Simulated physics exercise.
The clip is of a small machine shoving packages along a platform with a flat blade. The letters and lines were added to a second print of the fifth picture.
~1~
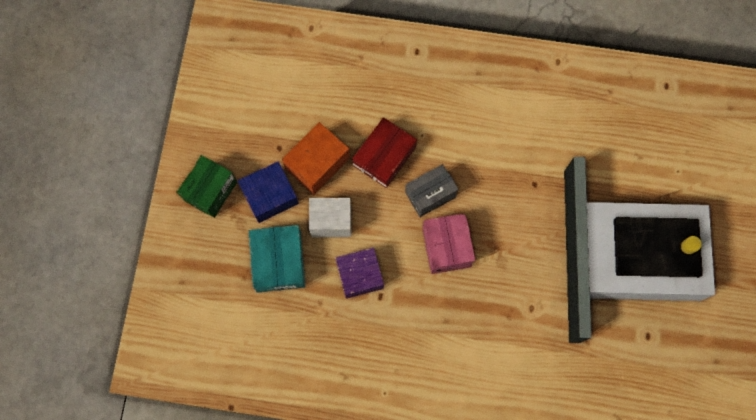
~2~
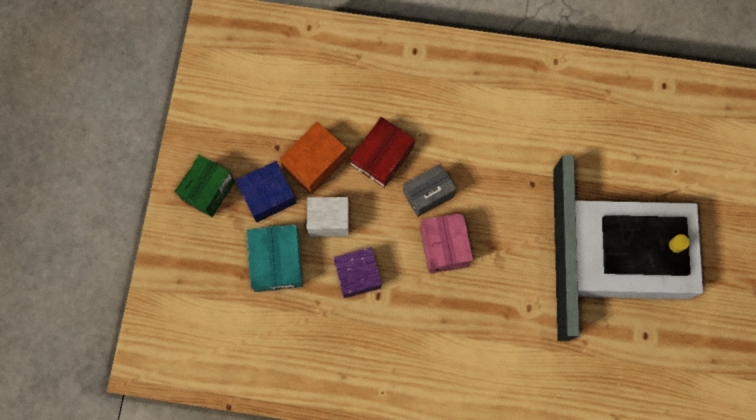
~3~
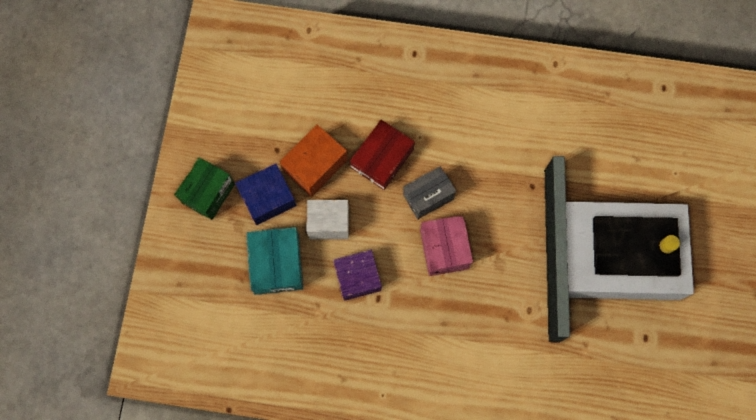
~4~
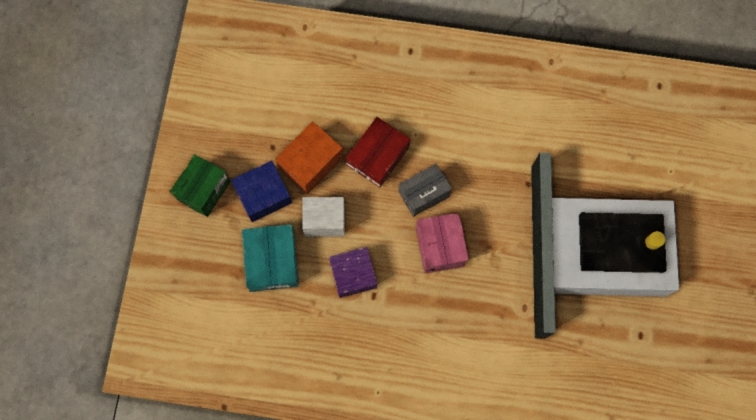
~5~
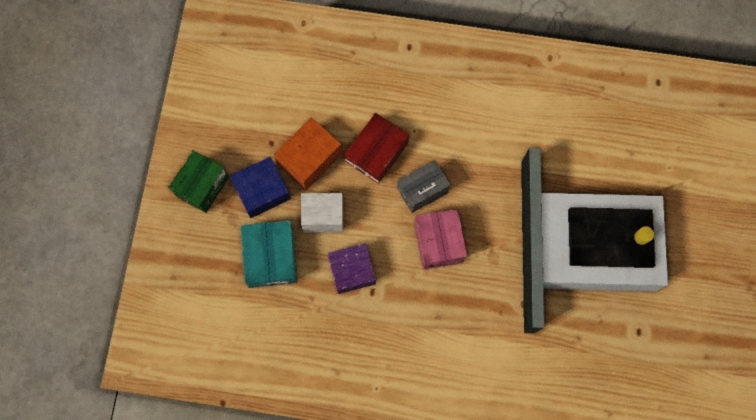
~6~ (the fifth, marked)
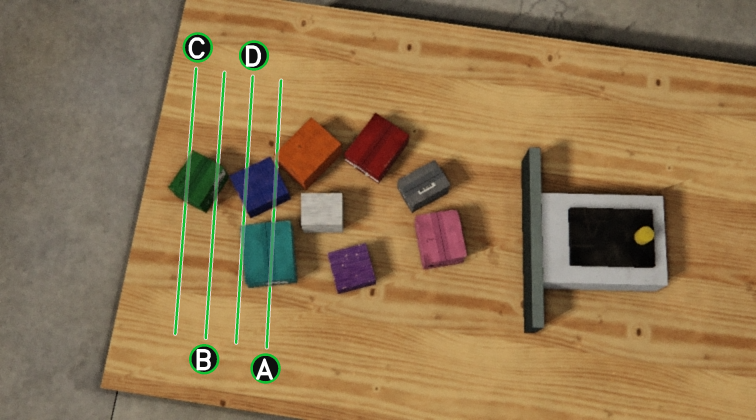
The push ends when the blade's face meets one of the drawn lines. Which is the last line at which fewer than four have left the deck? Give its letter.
The farthest such stop is B.
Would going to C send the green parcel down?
Yes.
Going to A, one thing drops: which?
The green parcel.
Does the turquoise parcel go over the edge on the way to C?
Yes.
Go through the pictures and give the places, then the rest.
Green parcel (207, 186); purple crate (360, 273); orange crate (317, 159), in the first picture.
Robot (639, 245); pink parcel (446, 244), in the second picture.
Robot (630, 246); white crate (328, 220), in the third picture.
Robot (616, 242); turquoise parcel (271, 258), in the fourth picture.
Robot (605, 237); green parcel (199, 182); purple crate (351, 269); orange crate (309, 154), in the fifth picture.
On the marked copy, A at (274, 209); B at (215, 200); C at (186, 196); D at (245, 205).
With B. Early on, robot (487, 220); pink parcel (390, 232); grey parcel (386, 184).
Further on, robot (371, 203); green parcel (149, 174); blue crate (192, 174).
At the end, robot (280, 190); green parcel over the edge; blue crate over the edge; three fallen.
As for the rest, A is within the limit but short; C drops five; D is within the limit but short.
